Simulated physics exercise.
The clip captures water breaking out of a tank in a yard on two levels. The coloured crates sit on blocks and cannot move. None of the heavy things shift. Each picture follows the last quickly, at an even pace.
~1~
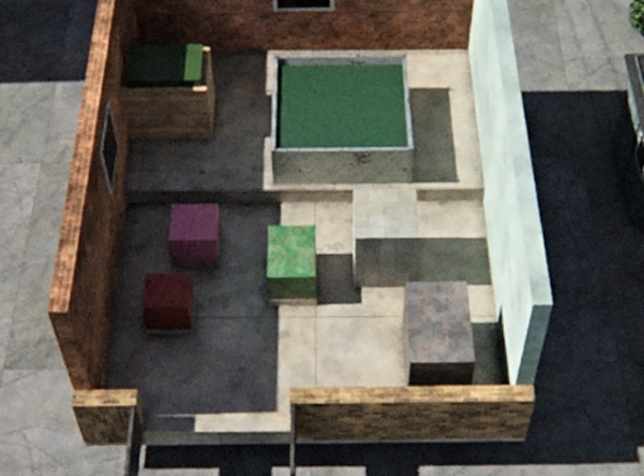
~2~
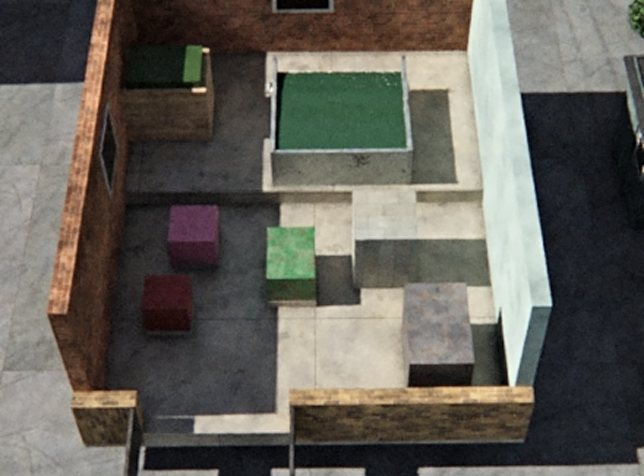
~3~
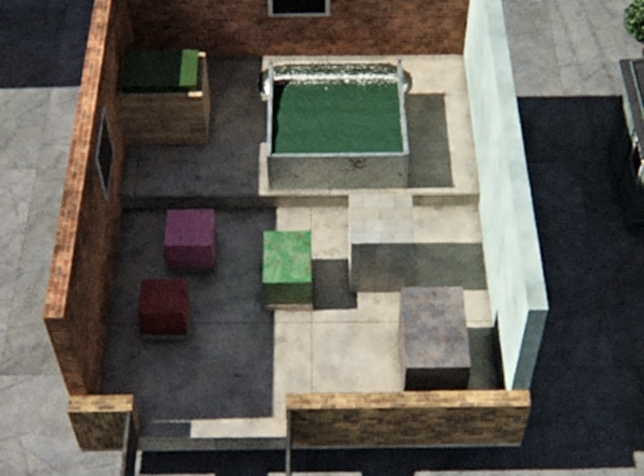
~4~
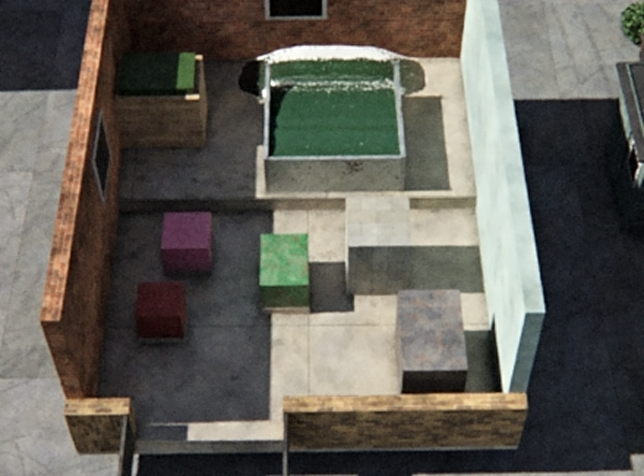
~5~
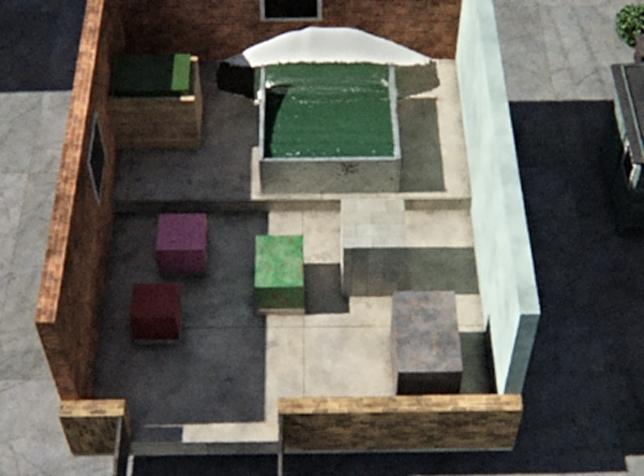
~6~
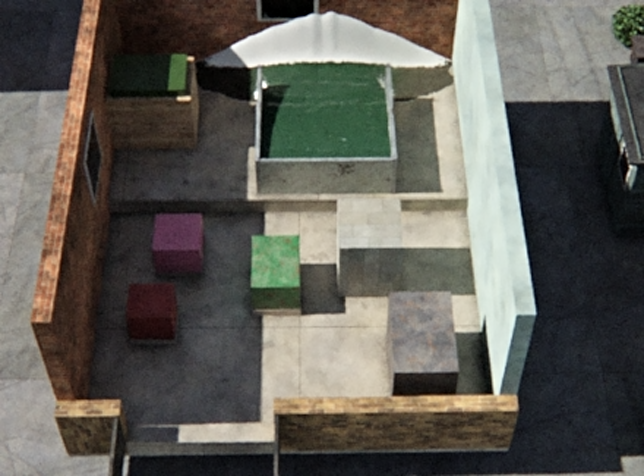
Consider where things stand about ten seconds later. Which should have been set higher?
My prediction: The green crate ends up clear of the water; the pink crate ends up with water on it; the red crate ends up clear of the water.
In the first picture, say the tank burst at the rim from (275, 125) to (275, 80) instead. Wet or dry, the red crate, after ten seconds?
Looking at it, the red crate gets overtopped.
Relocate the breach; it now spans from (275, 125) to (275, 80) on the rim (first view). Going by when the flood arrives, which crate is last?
That would be the one in green, reached last.
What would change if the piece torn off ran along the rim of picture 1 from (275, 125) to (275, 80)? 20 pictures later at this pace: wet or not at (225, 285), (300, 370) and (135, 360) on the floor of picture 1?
Order as asked: Swamped, untouched, swamped.
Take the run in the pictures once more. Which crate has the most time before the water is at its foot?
I think it's the red-painted one.
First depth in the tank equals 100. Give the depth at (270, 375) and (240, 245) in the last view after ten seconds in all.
In that order: 10 and 8 per cent.
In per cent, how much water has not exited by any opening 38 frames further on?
Near 100 in a hundred.
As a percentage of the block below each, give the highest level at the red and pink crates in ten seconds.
The first reaches around 70 in a hundred, the second around 180.
A moment on, water covers 20 % of the floor; the green crate not reached, the pink crate not reached, the red crate not reached.
Next, water covers 30 % of the floor; the green crate not reached, the pink crate not reached, the red crate not reached.
Then, water covers 45 % of the floor; the green crate not reached, the pink crate water round its plinth, the red crate not reached.
Later, water covers 85 % of the floor; the green crate water round its plinth, the pink crate water round its plinth, the red crate water round its plinth.
In the end, water covers 95 % of the floor; the green crate stayed above the water, the pink crate was topped, the red crate stayed above the water.
